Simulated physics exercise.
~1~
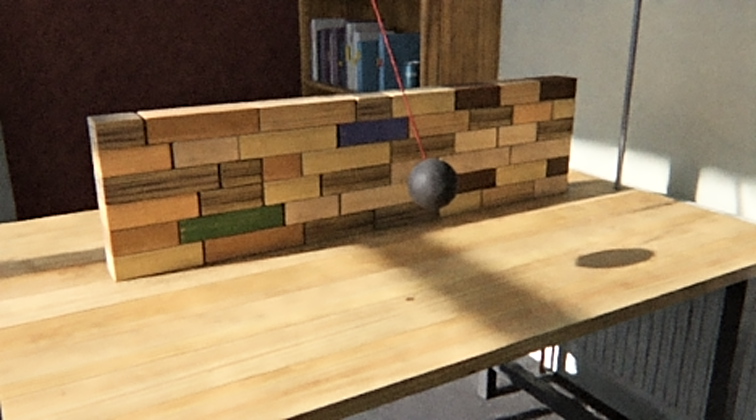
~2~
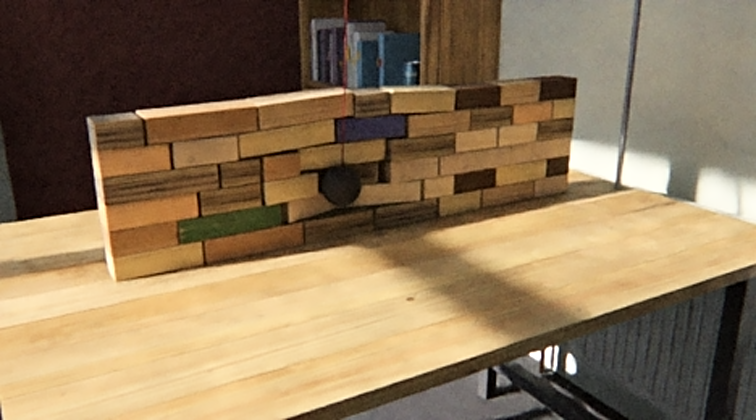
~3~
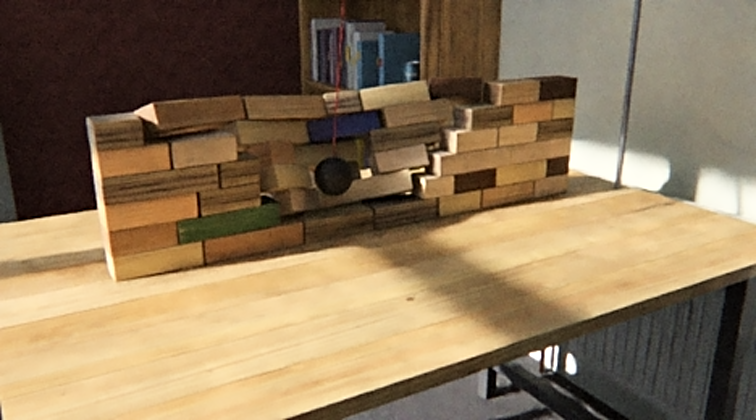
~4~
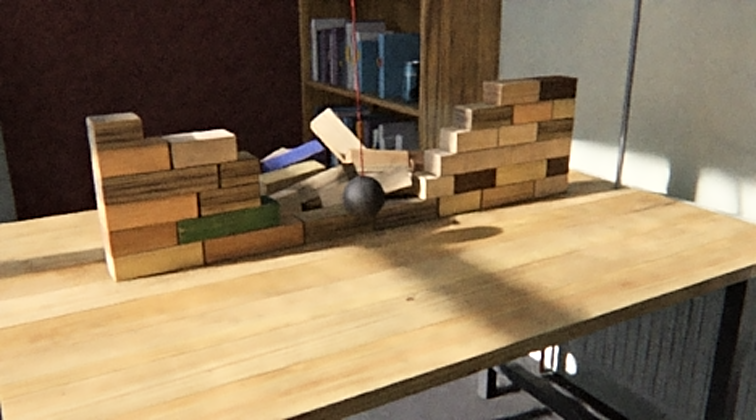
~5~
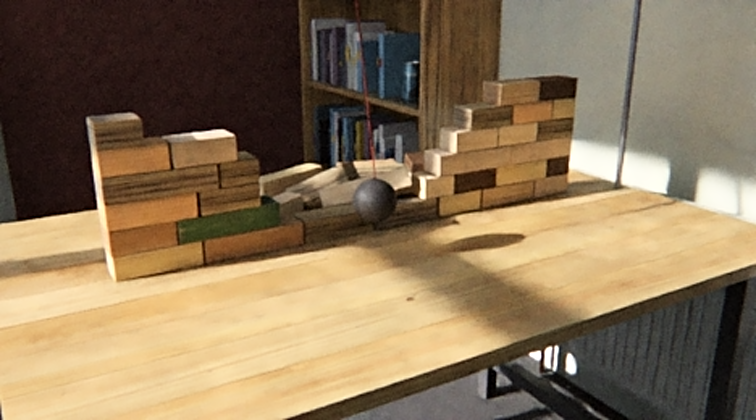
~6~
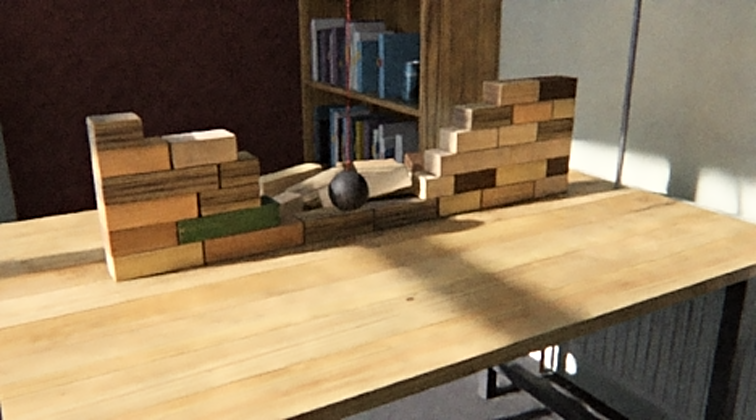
On a wooden table, an iron ball on a red line swings left into a free-standing wall of wooden blocks, buckling its middle and knocking the blue block backward. The ball swings back and forth in the gap, while both ends and the green block stay standing.
